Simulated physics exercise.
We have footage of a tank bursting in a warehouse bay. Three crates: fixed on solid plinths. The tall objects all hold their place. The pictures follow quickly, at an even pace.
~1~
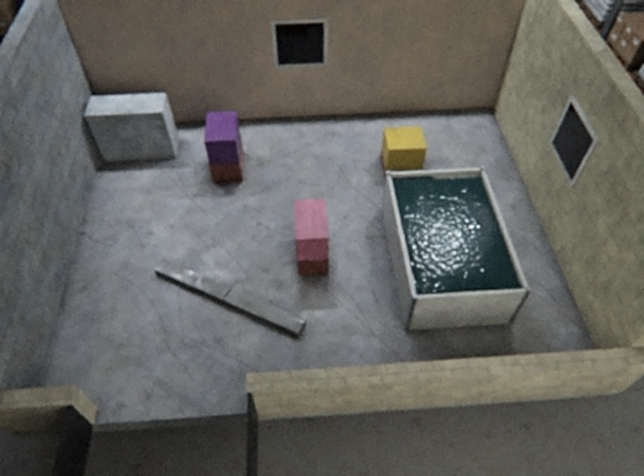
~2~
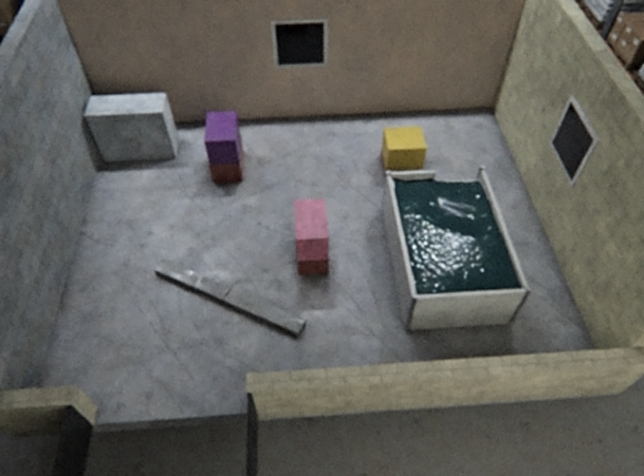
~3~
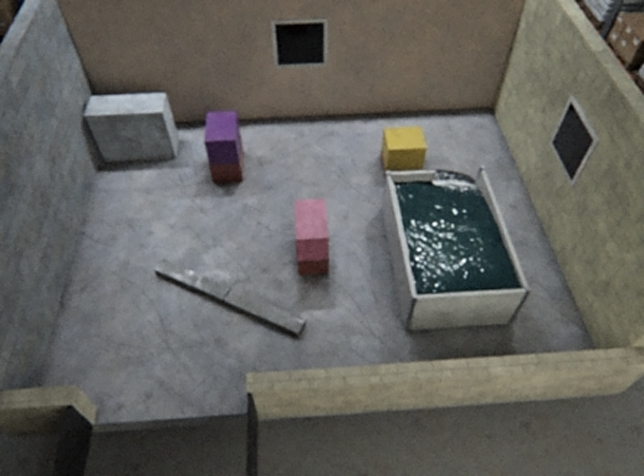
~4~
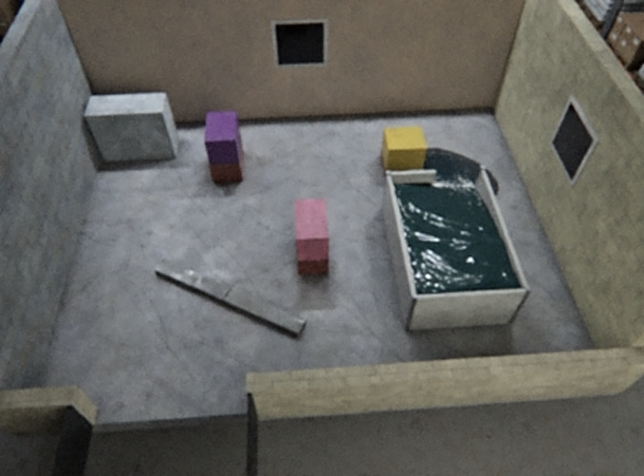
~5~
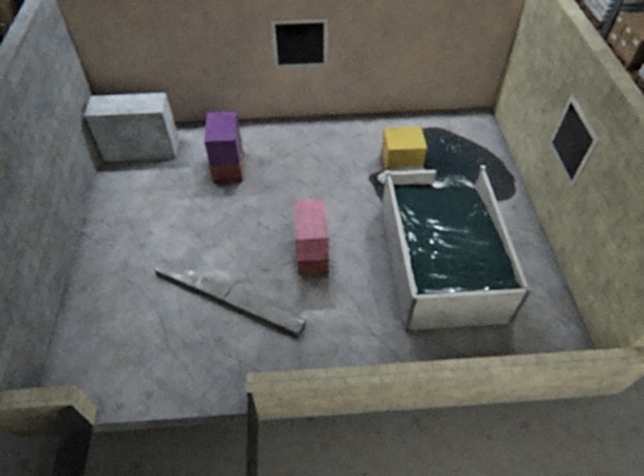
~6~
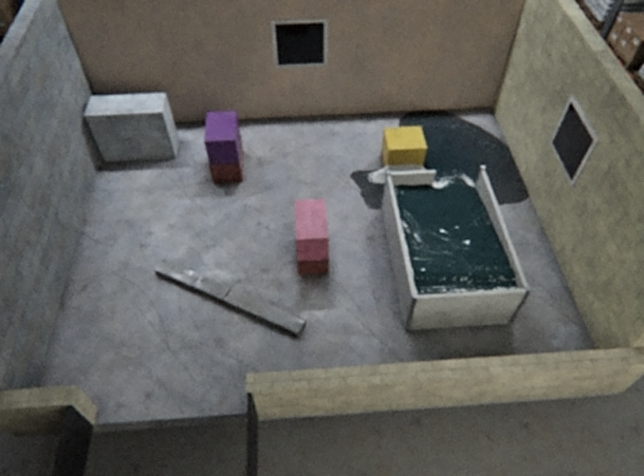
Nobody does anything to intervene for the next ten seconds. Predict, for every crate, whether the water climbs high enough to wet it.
My prediction: The yellow crate gets wetted; the purple crate remains dry; the pink crate remains dry.
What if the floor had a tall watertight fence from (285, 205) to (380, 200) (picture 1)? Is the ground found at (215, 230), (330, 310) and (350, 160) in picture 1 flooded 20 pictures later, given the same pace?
One by one: Spared, spared, soaked.
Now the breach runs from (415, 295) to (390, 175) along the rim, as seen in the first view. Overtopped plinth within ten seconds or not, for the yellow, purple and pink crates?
As I see it, the yellow crate avoids the flood, the purple crate avoids the flood and the pink crate is overtopped.
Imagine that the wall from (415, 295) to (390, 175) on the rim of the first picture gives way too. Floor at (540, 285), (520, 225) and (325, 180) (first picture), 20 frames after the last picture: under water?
Well, the first one's left untouched, the second's left untouched, and the third's sodden.
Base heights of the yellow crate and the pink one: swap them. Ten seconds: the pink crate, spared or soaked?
One by one: The pink crate escapes it.
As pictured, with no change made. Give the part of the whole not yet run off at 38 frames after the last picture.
My figure is close to 100 percent.
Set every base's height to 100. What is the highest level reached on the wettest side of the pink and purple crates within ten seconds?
20 %, then 40 %.
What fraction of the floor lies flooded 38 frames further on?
About 70 per cent.
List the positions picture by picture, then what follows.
The first frame shows still water in the open tank at (451, 230).
In the second frame, the front is at a hidden place, out from the gap on the open tank's far side.
In the third frame, the front is at a hidden place, out from the gap on the open tank's far side.
In the fourth frame, water pours out on the open tank's far side and has run to (439, 151).
In the fifth frame, water pours out on the open tank's far side and has run to (439, 131).
In the sixth frame, water pours out on the open tank's far side and has run to (435, 112).
A moment on, water covers 20 % of the floor; the yellow crate water round its plinth, the purple crate not reached, the pink crate not reached.
Next, water covers 30 % of the floor; the yellow crate water round its plinth, the purple crate water round its plinth, the pink crate water round its plinth.
Then, water covers 45 % of the floor; the yellow crate water round its plinth, the purple crate water round its plinth, the pink crate water round its plinth.
Later, water covers 70 % of the floor; the yellow crate water round its plinth, the purple crate water round its plinth, the pink crate water round its plinth.
In the end, water covers 95 % of the floor; the yellow crate was topped, the purple crate stayed above the water, the pink crate stayed above the water.
